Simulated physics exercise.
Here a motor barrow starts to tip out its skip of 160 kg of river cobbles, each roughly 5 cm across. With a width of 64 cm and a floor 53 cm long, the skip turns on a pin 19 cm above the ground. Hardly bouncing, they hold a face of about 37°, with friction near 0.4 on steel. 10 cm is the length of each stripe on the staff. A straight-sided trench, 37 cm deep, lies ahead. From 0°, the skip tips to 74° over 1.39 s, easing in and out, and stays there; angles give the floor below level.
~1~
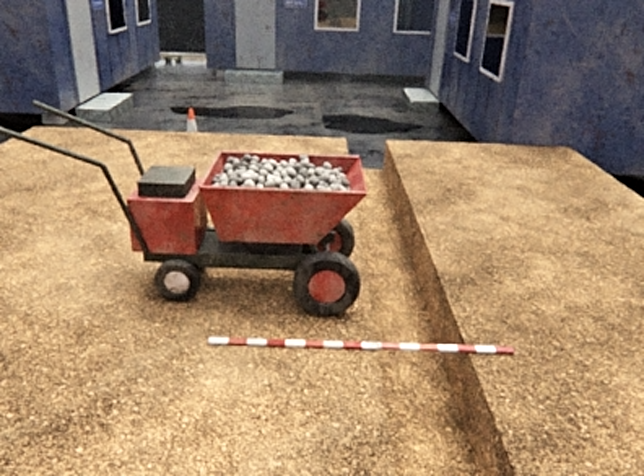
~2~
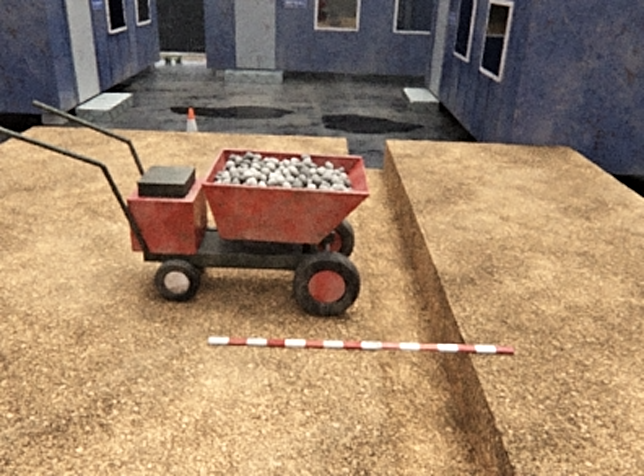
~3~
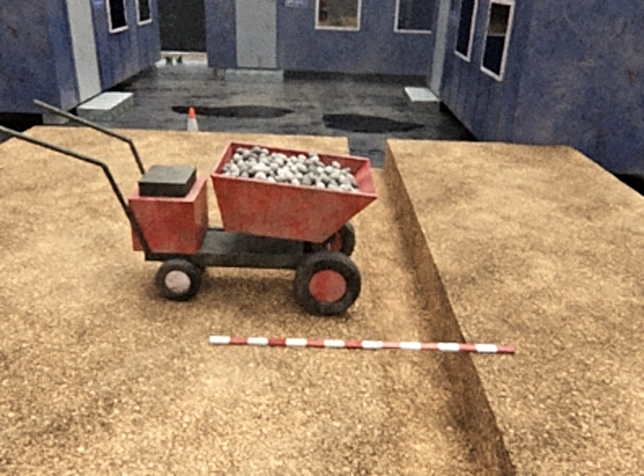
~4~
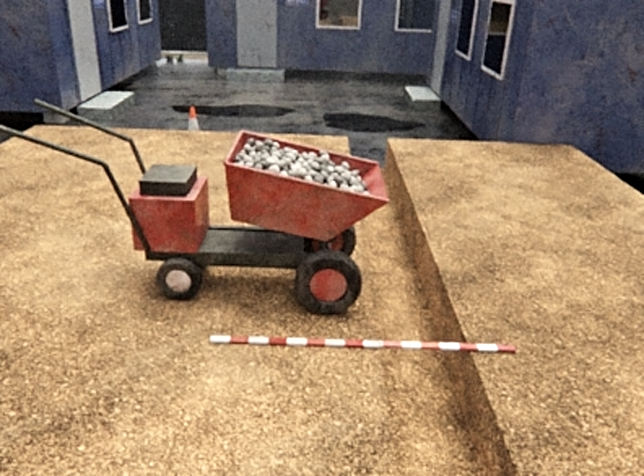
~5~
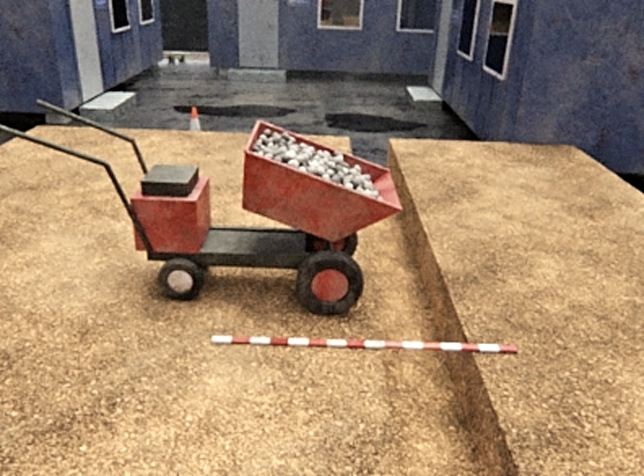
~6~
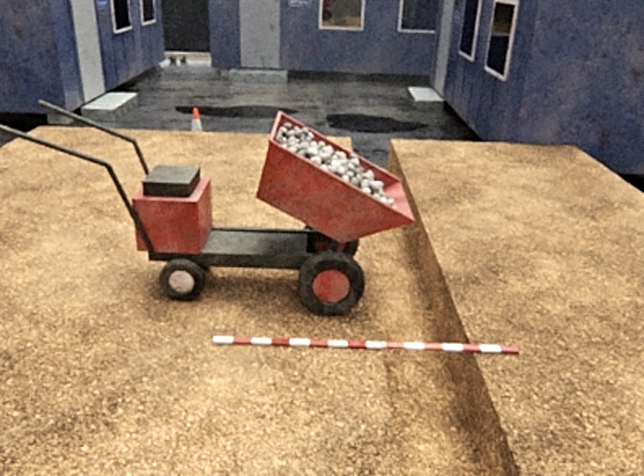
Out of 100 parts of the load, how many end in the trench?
Some 51 out of 100.
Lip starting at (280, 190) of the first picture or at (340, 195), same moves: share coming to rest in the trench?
About 95 and 80 per cent.
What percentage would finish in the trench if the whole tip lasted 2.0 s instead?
Then roughly 55 percent.
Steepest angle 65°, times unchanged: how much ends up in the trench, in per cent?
In that case some 55 per cent.
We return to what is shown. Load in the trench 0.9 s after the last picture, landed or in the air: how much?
By then, around 20 percent.
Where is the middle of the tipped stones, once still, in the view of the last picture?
The middle should be near (443, 318).
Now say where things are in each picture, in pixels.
In the first frame, the skip is at 0°, its lip at (367, 194); the top of the load is at (256, 165).
In the second frame, lip at (369, 195), floor tilted 1°, highest stones at (258, 164).
In the third frame, the skip is at 6°, its lip at (377, 197); the top of the load is at (261, 159).
In the fourth frame, lip at (388, 202), floor tilted 12°, highest stones at (258, 148).
In the fifth frame, lip at (402, 210), floor tilted 19°, highest stones at (273, 140).
In the sixth frame, lip at (414, 221), floor tilted 28°, highest stones at (292, 133).
Then, 0.5 s after the last picture the floor is at 62°, 99 % in the skip, 1 % in the trench; the foremost stones are at (445, 241).
Then, 0.9 s after the last picture the floor is at 74°, 43 % in the skip, 19 % in the trench, 38 % past the trench; the foremost stones are at (556, 300).
Then, 1.3 s after the last picture the floor is at 74°, 17 % in the skip, 33 % in the trench, 51 % past the trench; the foremost stones are at (610, 290).
Then, 3.2 s after the last picture the floor is at 74°, 0 % in the skip, 51 % in the trench, 49 % past the trench; the foremost stones are past the picture's edge.
